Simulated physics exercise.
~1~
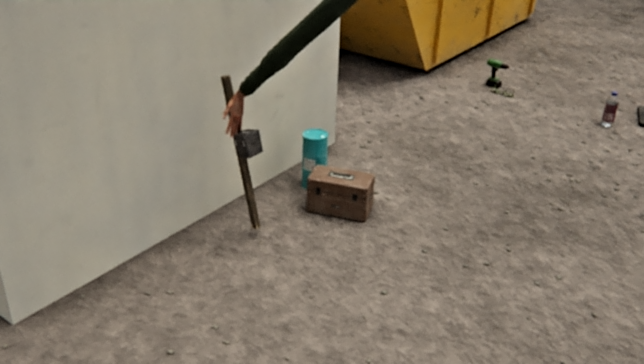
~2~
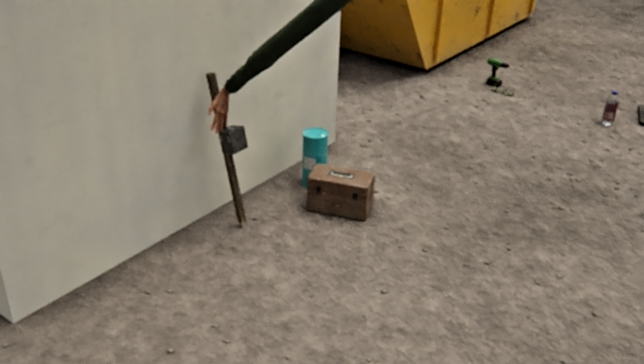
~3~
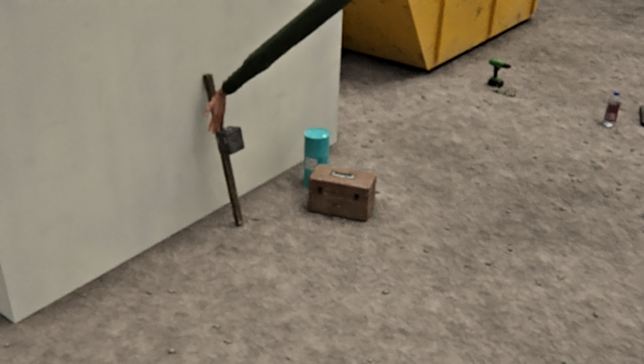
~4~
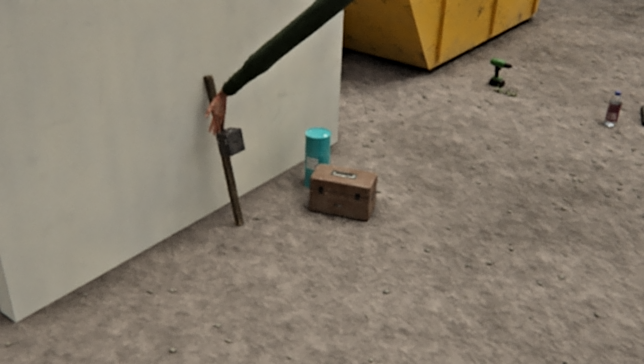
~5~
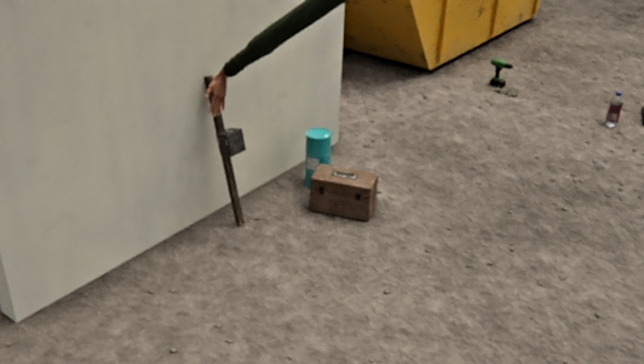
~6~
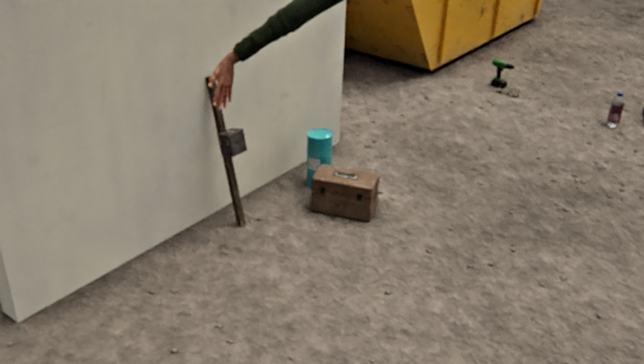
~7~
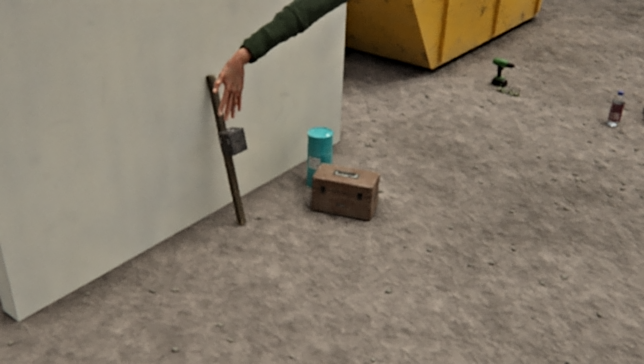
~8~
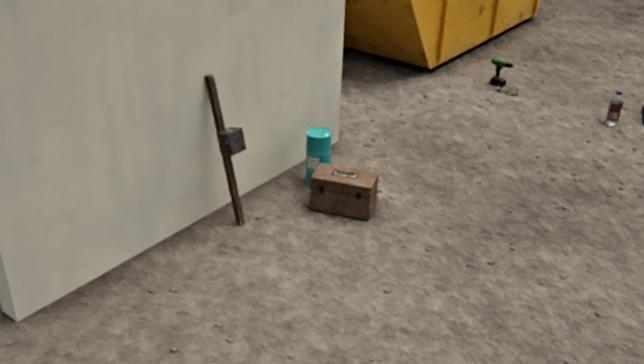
An arm in a dark green sleeve moved a dark pole slightly left, leaning it against the bare wall beside a brown toolbox and turquoise canister. The hand then let go and drew back out of view, and the pole stayed leaning there.
